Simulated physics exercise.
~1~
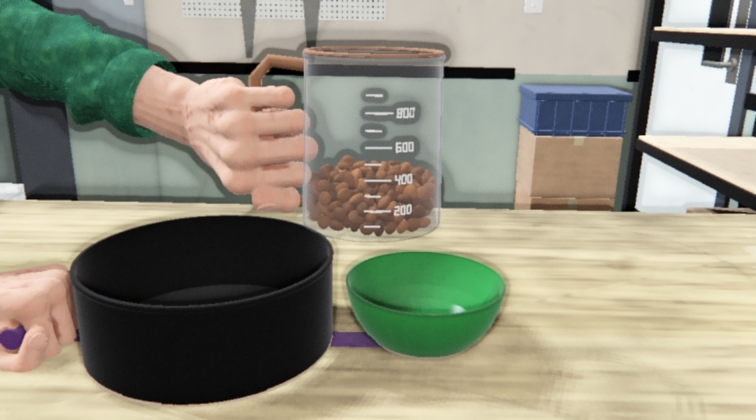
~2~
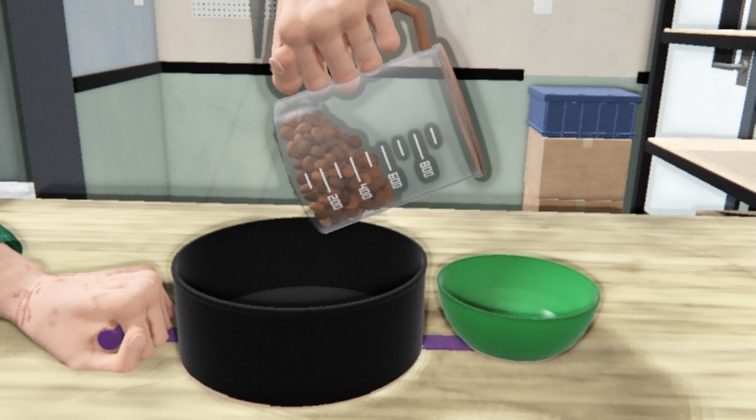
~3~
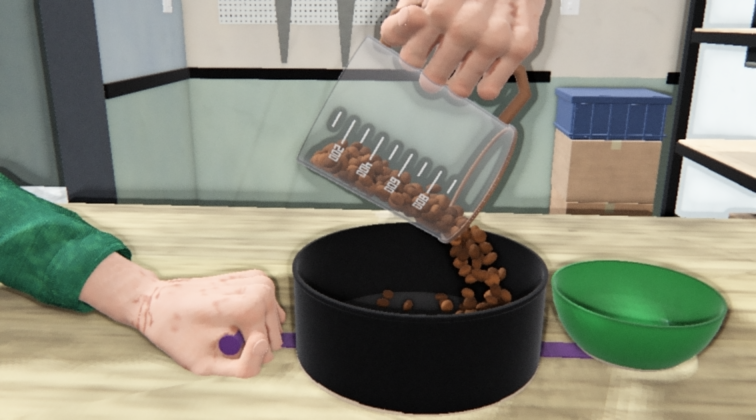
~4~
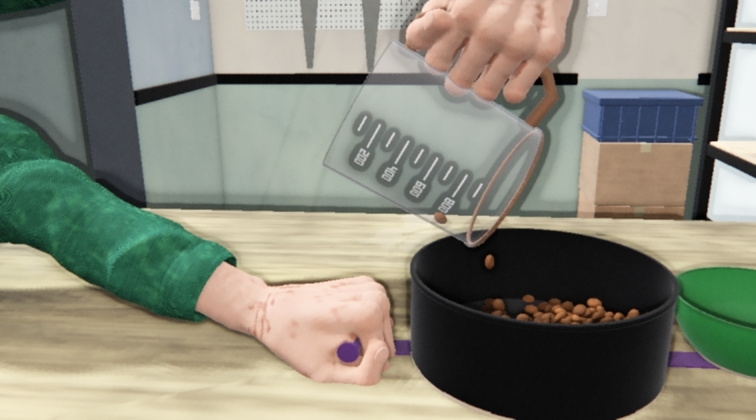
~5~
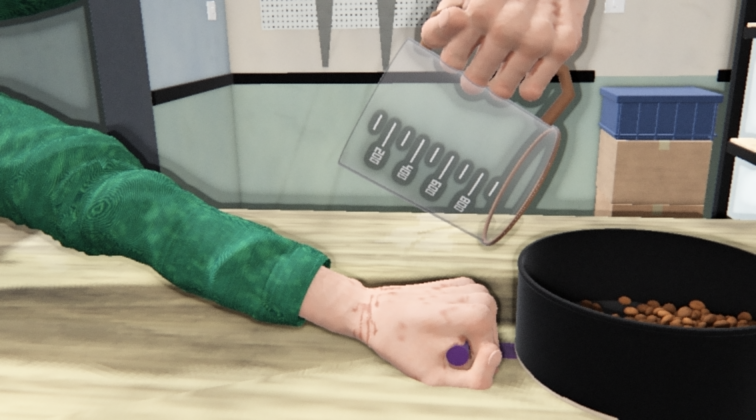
A person in green sleeves tipped a clear measuring jug of brown kibble while sliding a joined black pot and green bowl to the right across a wooden table, and the kibble poured into the pot until the jug was empty.
